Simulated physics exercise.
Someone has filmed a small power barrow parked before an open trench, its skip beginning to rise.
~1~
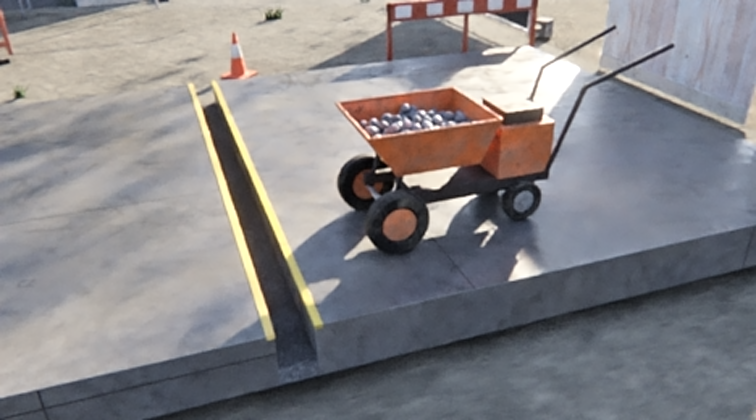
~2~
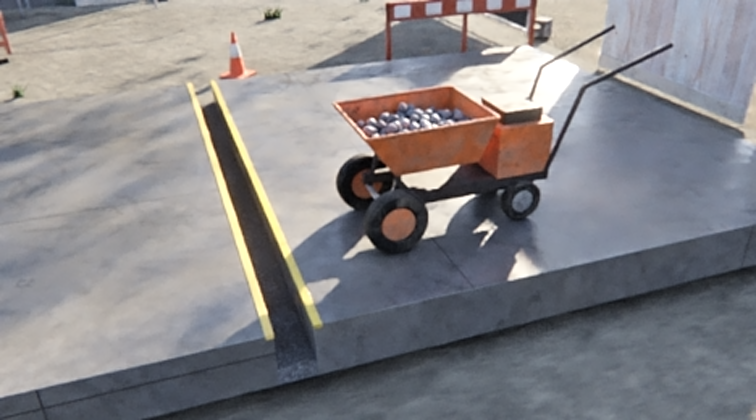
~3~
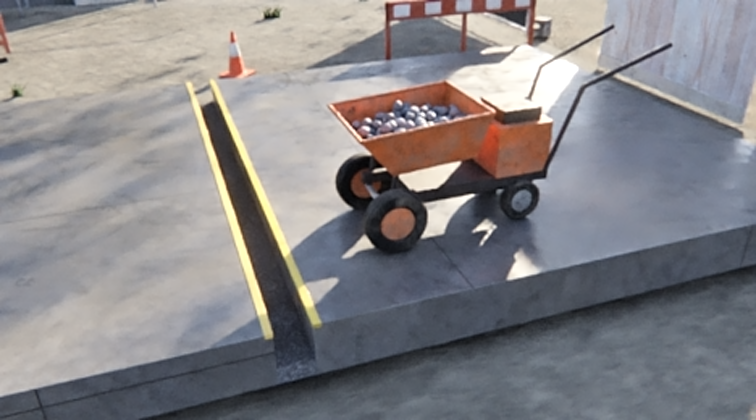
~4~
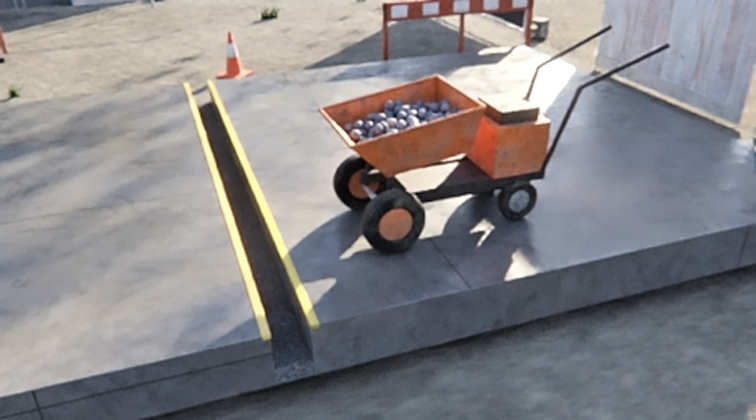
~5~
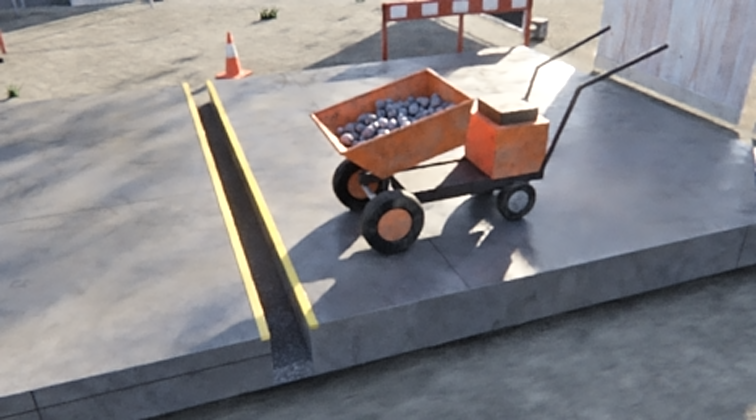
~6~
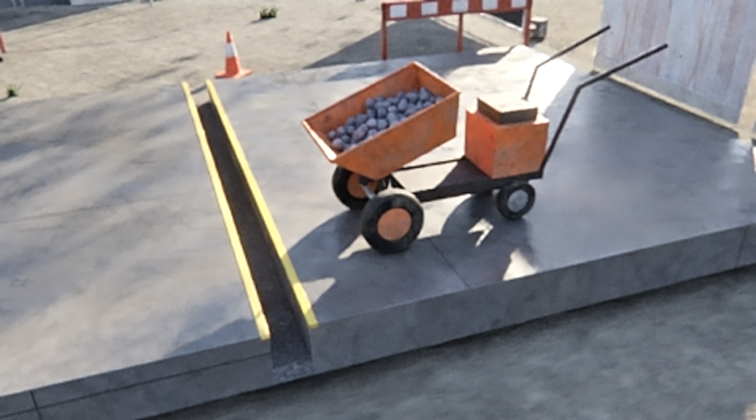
Orange skip of round grey cobbles tilting gradually forward to the left on a parked barrow beside a narrow yellow-edged trench.
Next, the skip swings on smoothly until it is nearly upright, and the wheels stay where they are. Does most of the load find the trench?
The trench takes over half.
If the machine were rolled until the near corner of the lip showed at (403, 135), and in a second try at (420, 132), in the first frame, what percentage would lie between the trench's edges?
Roughly 40 per cent, and 20 per cent.
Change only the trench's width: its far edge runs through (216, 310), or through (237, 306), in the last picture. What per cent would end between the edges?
First some 100, then 100 per cent.
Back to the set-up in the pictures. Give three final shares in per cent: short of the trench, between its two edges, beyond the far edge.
Short near 10; between near 80; beyond near 5.
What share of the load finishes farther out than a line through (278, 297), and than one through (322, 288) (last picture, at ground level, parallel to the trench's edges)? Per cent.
First some 50, then 100 per cent.
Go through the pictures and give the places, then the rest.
The first picture shows lip of the skip near (369, 140), level; top of the load near (426, 126), round cobbles; first edge of the trench near (305, 293); far edge near (260, 302), the trench under half as wide as the skip, and about as deep as wide.
The second picture shows lip of the skip near (367, 141), tipped barely; top of the load near (424, 125).
The third picture shows lip of the skip near (361, 142), tipped barely; top of the load near (420, 123).
The fourth picture shows lip of the skip near (351, 147), tipped a little; top of the load near (429, 121).
The fifth picture shows lip of the skip near (341, 154), tipped a little; top of the load near (422, 113).
The sixth picture shows lip of the skip near (331, 161), tipped clearly; top of the load near (421, 109); first edge of the trench near (300, 292); far edge near (254, 302).
Shortly afterwards, skip tipped steeply; the whole lot in the skip.
Next, skip tipped right over; the bulk in the skip; only a few short of the trench; near a quarter in or heaped over the trench; only a few beyond it; only a few falling.
Some moments later, skip tipped right over; a little in the skip; a little short of the trench; the bulk in or heaped over the trench; a little beyond it.
In the end, skip tipped right over; only a few in the skip; a little short of the trench; the bulk in or heaped over the trench; a little beyond it.
